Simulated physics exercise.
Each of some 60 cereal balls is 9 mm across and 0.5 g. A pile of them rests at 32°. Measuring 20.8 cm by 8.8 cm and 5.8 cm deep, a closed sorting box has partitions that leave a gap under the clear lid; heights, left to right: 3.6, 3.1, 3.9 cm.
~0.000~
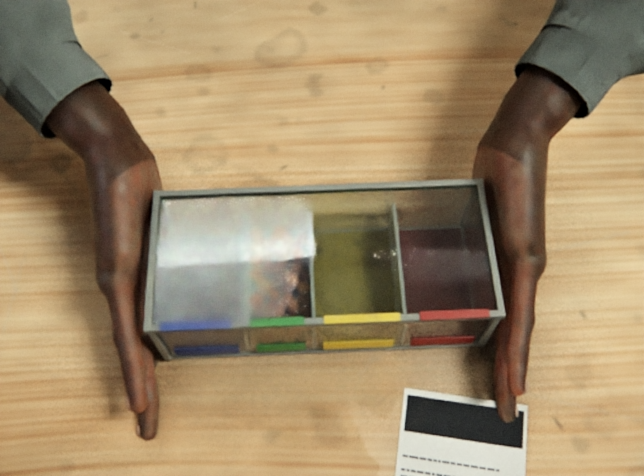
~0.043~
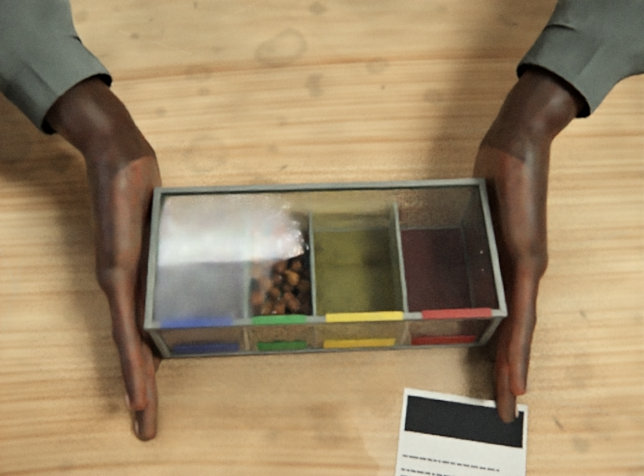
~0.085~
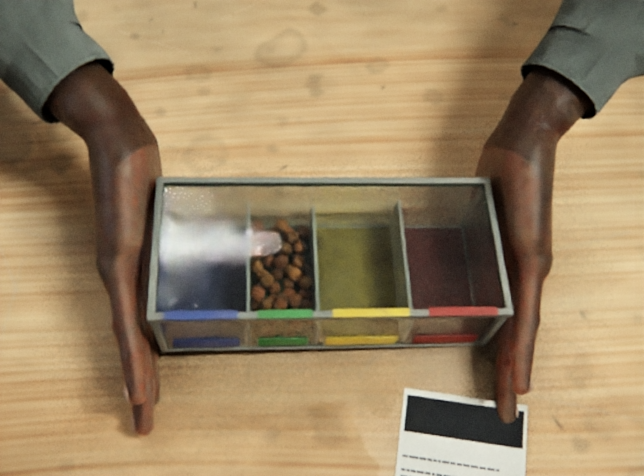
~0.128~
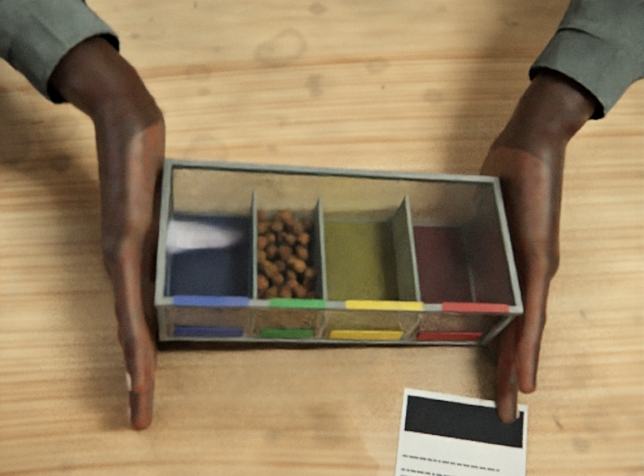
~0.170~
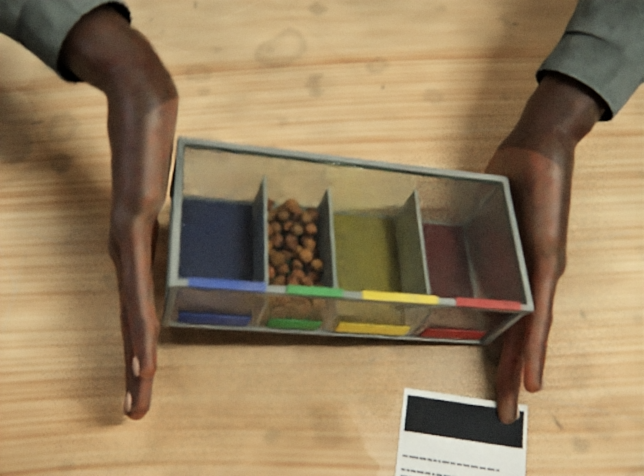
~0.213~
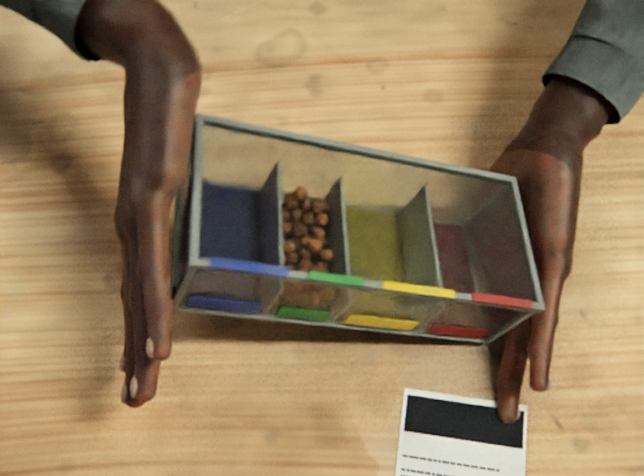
Two hands in grey sleeves hold the ends of a clear-lidded sorting box above a pale wooden table, seen from above by a still camera. Its four compartments are marked blue, green, yellow and red from left to right, with brown balls in the green one and a black-and-white card below right. The hands tilt the box, raising its left end as glare slides off the lid.
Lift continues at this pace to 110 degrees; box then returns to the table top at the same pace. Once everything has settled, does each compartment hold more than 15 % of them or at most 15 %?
Red: More than 15 %; blue: At most 15 %; green: At most 15 %; yellow: At most 15 %.
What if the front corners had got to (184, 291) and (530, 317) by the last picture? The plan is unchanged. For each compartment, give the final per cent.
Final per cent - red: 75; blue: 0; green: 0; yellow: 25.
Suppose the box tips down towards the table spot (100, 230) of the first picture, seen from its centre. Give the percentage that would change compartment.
My best guess is some 85 per cent.
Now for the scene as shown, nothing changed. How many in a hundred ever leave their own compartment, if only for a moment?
Roughly 95 in a hundred.
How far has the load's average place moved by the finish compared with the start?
Net shift: Approx. 10.5 cm.
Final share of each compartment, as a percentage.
The red one gets 90, the blue one 0, the green one 5 and the yellow one 5.
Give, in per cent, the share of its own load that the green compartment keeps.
Some 10 percent.
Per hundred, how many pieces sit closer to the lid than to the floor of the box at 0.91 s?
Something like 90 percent of the pieces.
Then, at 0.91 s, tilt 109 degrees; green 50 %, yellow 50 %.
Then, at 1.37 s, tilt 48 degrees; red 90 %, green 5 %, yellow 5 %.
Then, at 1.91 s, tilt 0 degrees; red 90 %, green 5 %, yellow 5 %.
At rest (2.5 s), red 90 %, blue 0 %, green 5 %, yellow 5 %.
